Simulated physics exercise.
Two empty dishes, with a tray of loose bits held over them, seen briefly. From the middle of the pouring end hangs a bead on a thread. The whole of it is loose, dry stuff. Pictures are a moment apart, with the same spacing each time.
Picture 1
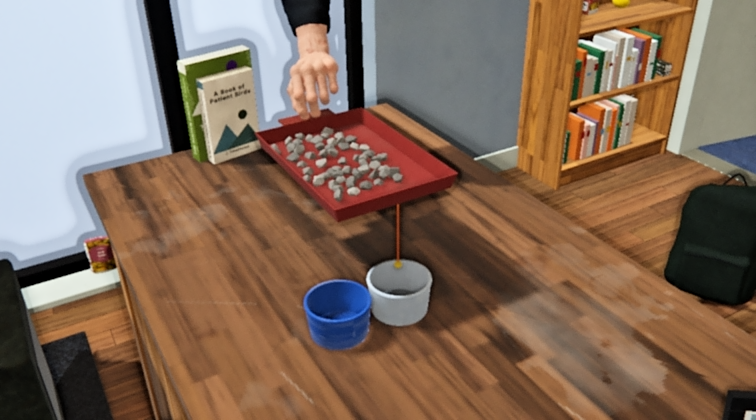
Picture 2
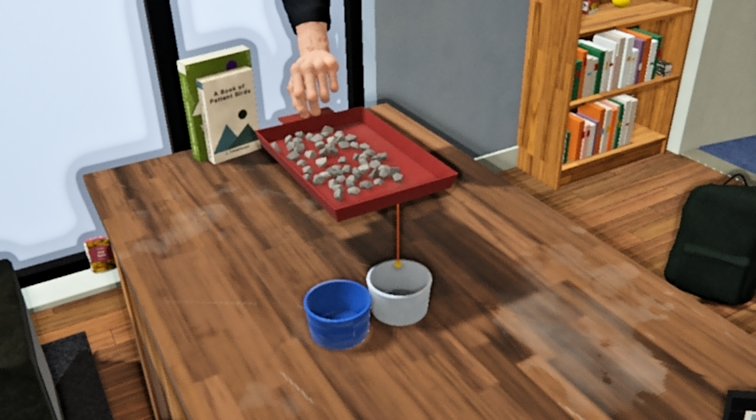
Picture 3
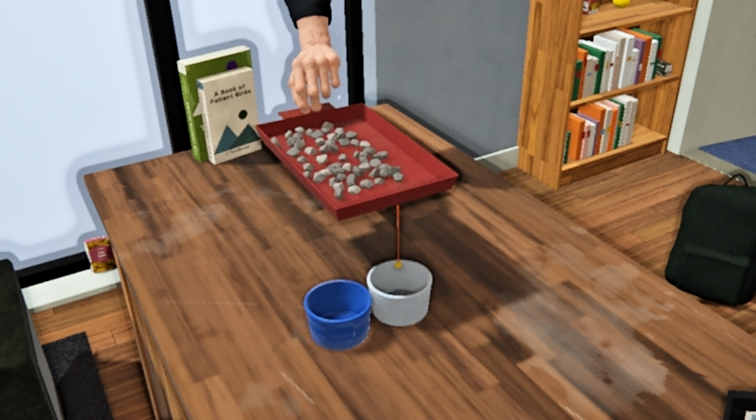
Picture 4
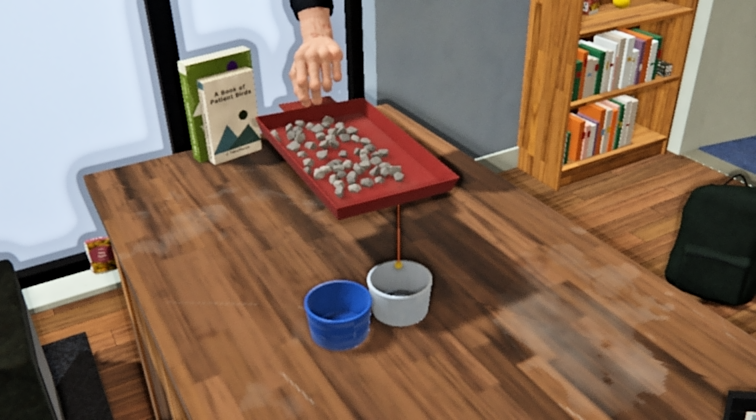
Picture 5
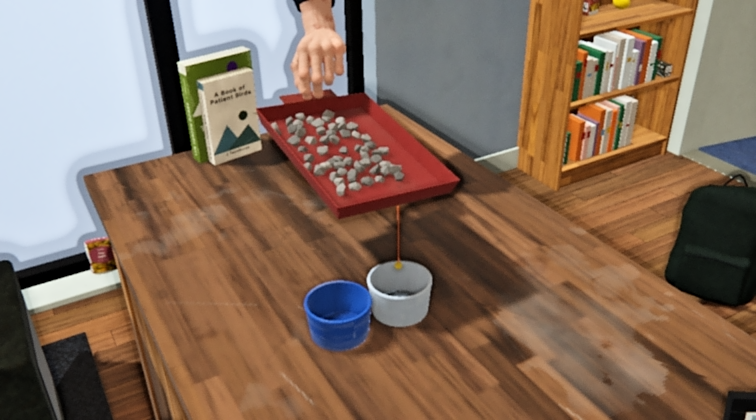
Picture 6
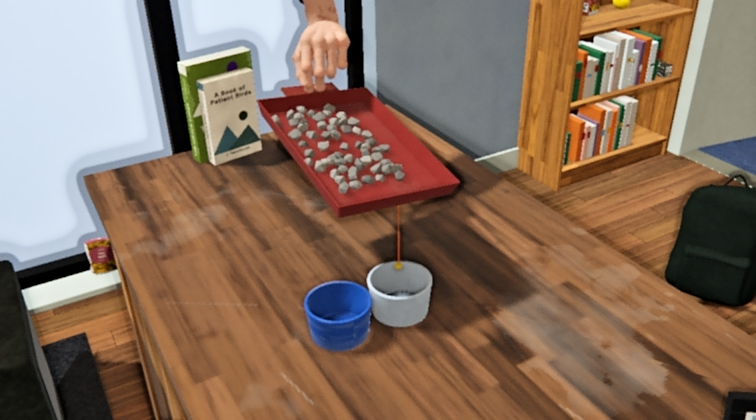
In a room with a dark wooden table, a bookshelf and a black backpack at right, the view looks down from above. A hand is at the far end of a red tray of grey gravel, with two books behind, a bead hanging on a thread, and blue and white dishes below. The hand slowly raises the tray's far end, tilting it slightly, while the camera stays still.
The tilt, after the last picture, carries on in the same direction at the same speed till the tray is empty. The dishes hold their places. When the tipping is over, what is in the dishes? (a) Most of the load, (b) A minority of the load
b, A minority of the load.
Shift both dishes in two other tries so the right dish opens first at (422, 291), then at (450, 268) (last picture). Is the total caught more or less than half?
Well, the minor share the first time and the bulk the second time.
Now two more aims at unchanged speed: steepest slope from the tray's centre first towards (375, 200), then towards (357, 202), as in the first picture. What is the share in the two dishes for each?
Case one 30 %; case two 80 %.
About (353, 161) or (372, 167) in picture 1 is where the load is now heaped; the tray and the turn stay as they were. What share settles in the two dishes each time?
Respectively 0 and 0 per cent.
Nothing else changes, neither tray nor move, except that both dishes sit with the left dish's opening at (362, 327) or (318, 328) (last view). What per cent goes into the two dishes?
About 0 per cent, then about 0 per cent.
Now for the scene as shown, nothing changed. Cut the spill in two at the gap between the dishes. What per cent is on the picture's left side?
I reckon around 0 per cent.
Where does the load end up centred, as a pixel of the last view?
Close to (469, 293), more or less.
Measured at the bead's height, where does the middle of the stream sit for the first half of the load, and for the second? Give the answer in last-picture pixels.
The first part at (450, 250); the rest at (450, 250).
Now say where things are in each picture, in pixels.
Corners of the pouring end near (337, 206) and (451, 172), level; middle of the load near (342, 161), bits of gravel; left dish near (353, 330); right dish near (416, 306); bead on its thread near (398, 264), in the first frame.
Corners of the pouring end near (337, 206) and (451, 173), level; middle of the load near (343, 160), in the second frame.
Corners of the pouring end near (338, 205) and (452, 174), tipped barely, lowest at the right corner; middle of the load near (343, 158), in the third frame.
Corners of the pouring end near (339, 205) and (453, 176), tipped a little, lowest at the right corner; middle of the load near (343, 154), in the fourth frame.
Corners of the pouring end near (340, 204) and (453, 178), tipped a little, lowest at the right corner; middle of the load near (344, 151), in the fifth frame.
Corners of the pouring end near (341, 203) and (454, 180), tipped a little, lowest at the right corner; middle of the load near (344, 147); left dish near (354, 332); right dish near (416, 308), in the sixth frame.
Shortly afterwards, tray tipped steeply; the whole lot on the tray.
Next, tray tipped right over; the bulk on the tray; a little outside both; a little in the air.
Some moments later, tray tipped past a quarter turn; only a few in the right dish; all but a few outside both.
In the end, tray tipped past a quarter turn; none at all in the left dish; only a few in the right dish; all but a few outside both.
